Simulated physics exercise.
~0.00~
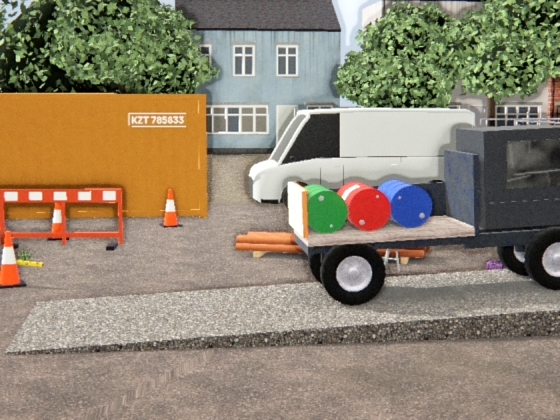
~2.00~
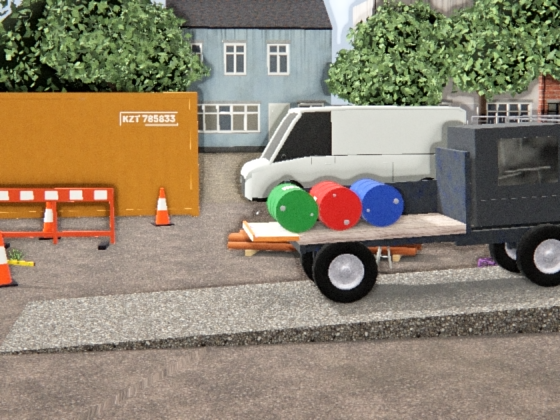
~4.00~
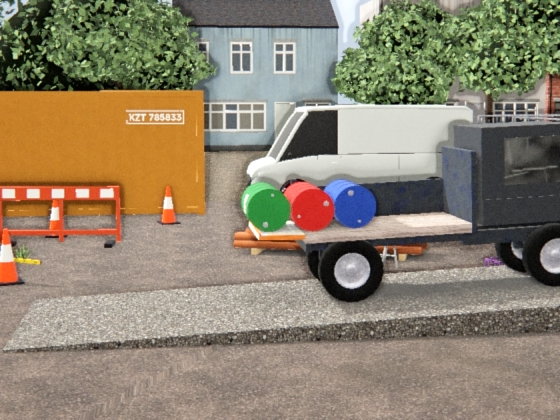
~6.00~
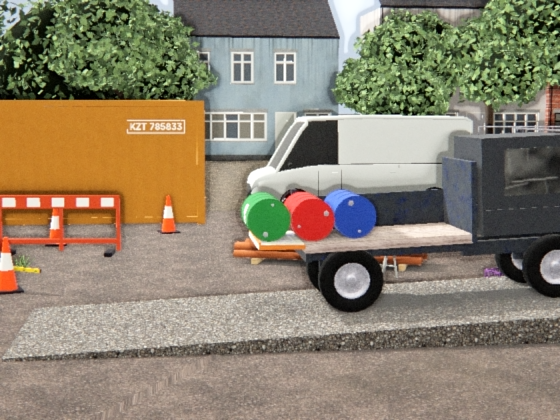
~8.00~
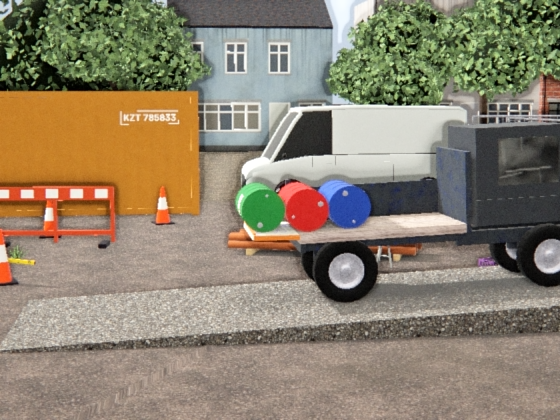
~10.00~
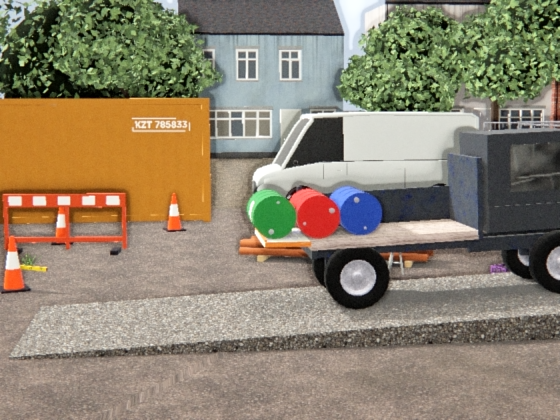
A dark pickup stood on a sloping roadway with green, red and blue drums on its flat bed; its tailgate dropped open and the drums rolled a little left, the green one stopping on the lowered gate, and none fell off.
